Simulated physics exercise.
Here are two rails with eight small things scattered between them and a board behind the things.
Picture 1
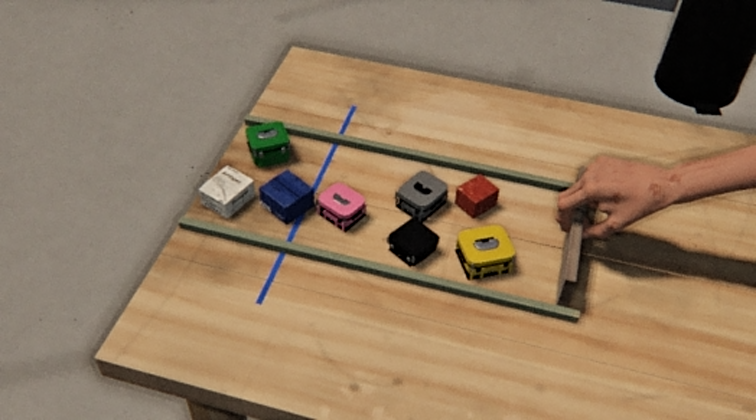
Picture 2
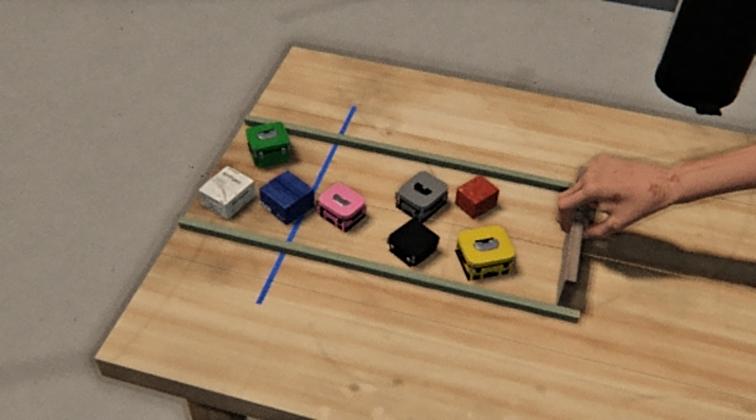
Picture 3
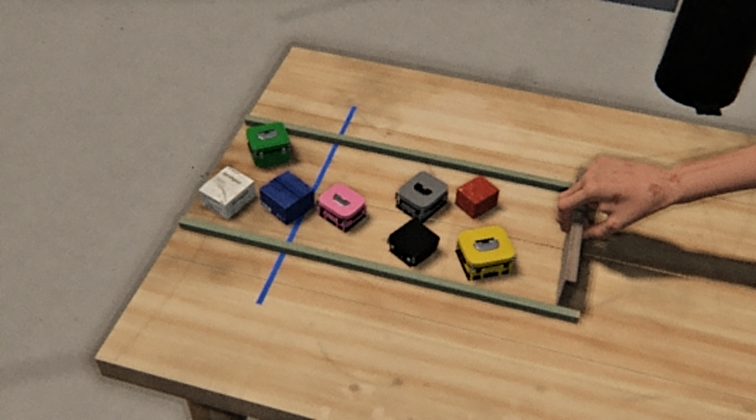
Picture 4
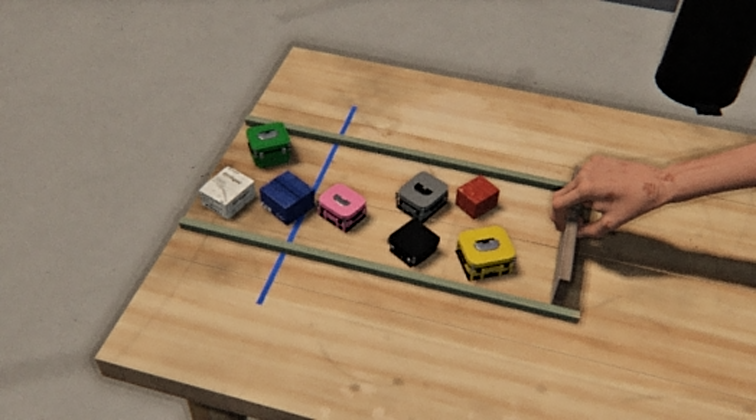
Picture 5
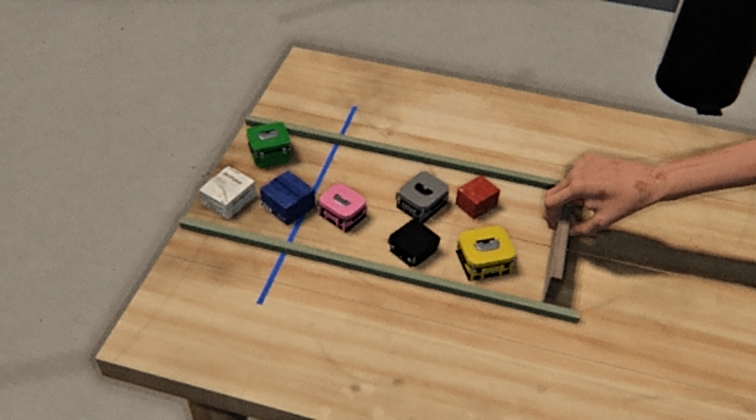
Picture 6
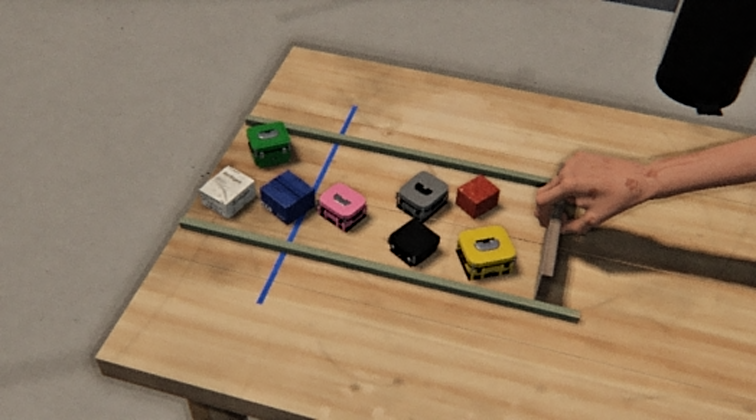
The video shows eight small colored boxes and cases scattered between two rails on a wooden table, with a blue line across it, while a hand at the right holds a board still, then slides it slightly left.
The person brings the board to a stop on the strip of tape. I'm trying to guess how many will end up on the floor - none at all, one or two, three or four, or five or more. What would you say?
I'd say one or two.
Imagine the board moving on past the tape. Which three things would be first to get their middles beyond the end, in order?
In order they are the white box, the blue box and the green case.
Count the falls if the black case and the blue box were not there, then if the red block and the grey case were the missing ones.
0 in the first case and 1 in the second.
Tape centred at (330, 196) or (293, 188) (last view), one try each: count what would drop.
1 and 2.
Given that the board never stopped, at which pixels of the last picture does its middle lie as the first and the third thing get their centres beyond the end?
About (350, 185), then about (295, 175).
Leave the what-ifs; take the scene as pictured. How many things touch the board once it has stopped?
Contact count: 2.
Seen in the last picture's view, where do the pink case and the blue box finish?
In the last view, the middles sit near (245, 180) and near (208, 183).
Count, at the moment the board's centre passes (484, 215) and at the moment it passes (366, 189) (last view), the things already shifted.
The counts are 3 and 7.
Soon after, none off yet; white box at rest near (228, 192); green case at rest near (269, 144); blue box at rest near (288, 197).
Then, none off yet; white box moving near (223, 192); green case at rest near (269, 144); blue box moved about its own width near (267, 188).
At rest, the number that fall off is one or two; fallen, white box.
